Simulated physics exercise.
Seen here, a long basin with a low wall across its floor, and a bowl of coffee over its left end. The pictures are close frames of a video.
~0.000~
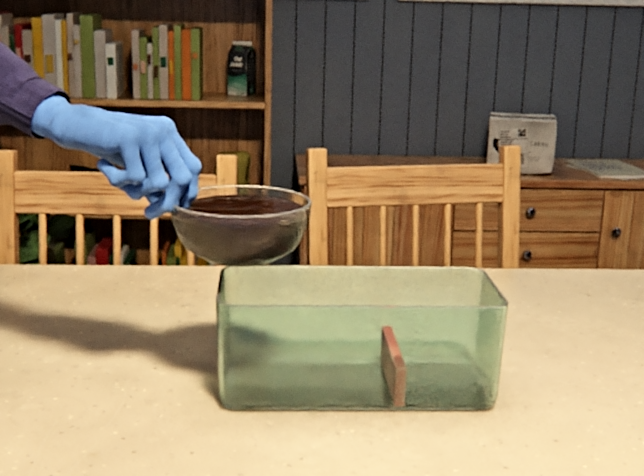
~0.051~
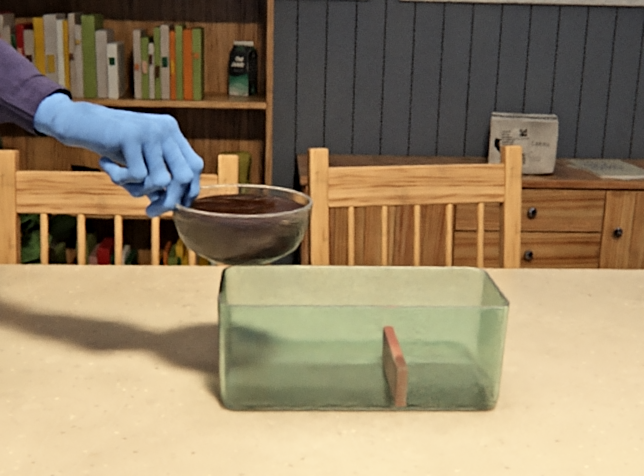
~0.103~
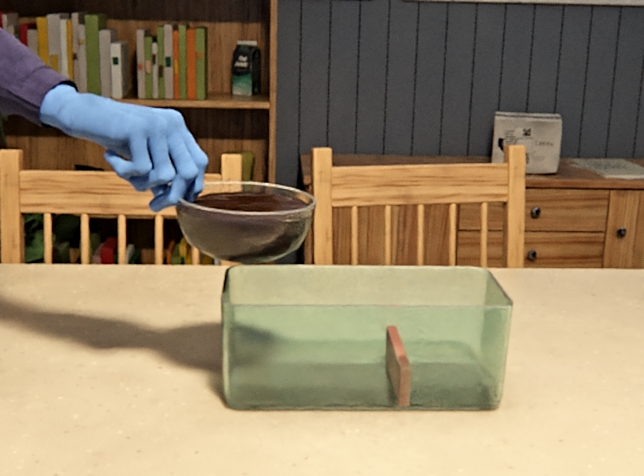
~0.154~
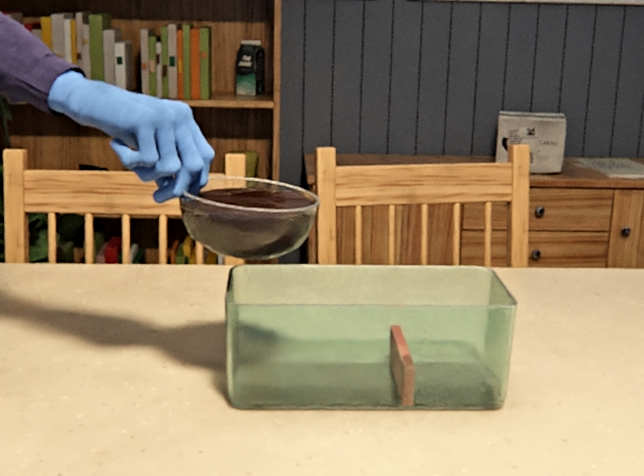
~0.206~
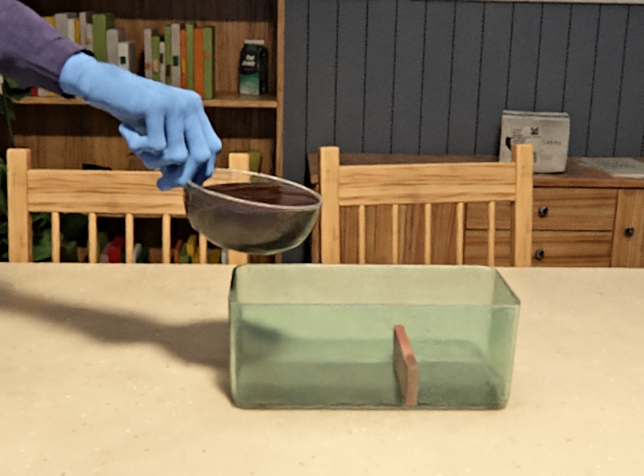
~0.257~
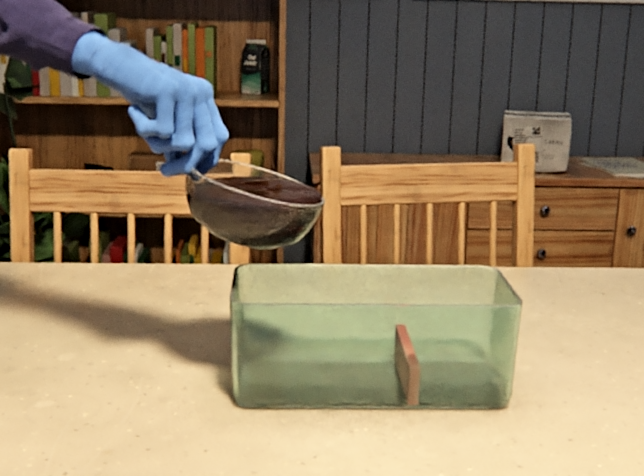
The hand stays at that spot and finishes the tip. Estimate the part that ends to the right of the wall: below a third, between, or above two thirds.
In the end from a third to two thirds is right of the wall.
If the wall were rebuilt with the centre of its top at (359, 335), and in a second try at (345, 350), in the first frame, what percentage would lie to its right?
Near 90 % and 90 %.
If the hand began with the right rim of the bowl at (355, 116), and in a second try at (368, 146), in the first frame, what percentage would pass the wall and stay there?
About 60 and 60 per cent.
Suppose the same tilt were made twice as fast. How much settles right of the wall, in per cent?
Roughly 55 in a hundred.
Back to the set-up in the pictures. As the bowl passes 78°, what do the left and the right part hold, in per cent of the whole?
Left: 20 %. Right: 10 %.
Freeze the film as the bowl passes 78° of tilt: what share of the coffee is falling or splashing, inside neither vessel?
Close to 45 per cent.
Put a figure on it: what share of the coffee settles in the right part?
It comes to 60 per cent or so.
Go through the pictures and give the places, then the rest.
In the first picture, it leans 0°; its right rim is at (310, 203); the coffee meets the walls at (175, 207) and (307, 209); the long basin's rim runs from (220, 286) to (495, 288); the wall's top is at (393, 347).
In the second picture, it leans 1°; its right rim is at (311, 203); the coffee meets the walls at (177, 207) and (309, 208).
In the third picture, it leans 3°; its right rim is at (315, 203); the coffee meets the walls at (180, 204) and (312, 206).
In the fourth picture, it leans 6°; its right rim is at (318, 202); the coffee meets the walls at (183, 200) and (316, 203).
In the fifth picture, it leans 10°; its right rim is at (321, 202); the coffee meets the walls at (187, 194) and (319, 198).
In the sixth picture, it leans 15°; its right rim is at (323, 202); the coffee meets the walls at (190, 187) and (322, 194); 1 per cent is over the edge.
A moment on, the bowl is tipped on its side and 28 per cent is still to pour, 20 is left of the wall and 8 right of it.
Next, the bowl is tipped right over and 0 per cent is still to pour, 35 is left of the wall and 61 right of it.
Then the bowl is tipped right over and 0 per cent is still to pour, 40 is left of the wall and 59 right of it.
Later the bowl is tipped right over and 0 per cent is still to pour, 40 is left of the wall and 59 right of it.
Finally, 40 per cent lies left of the wall, 59 right of it and 1 outside.
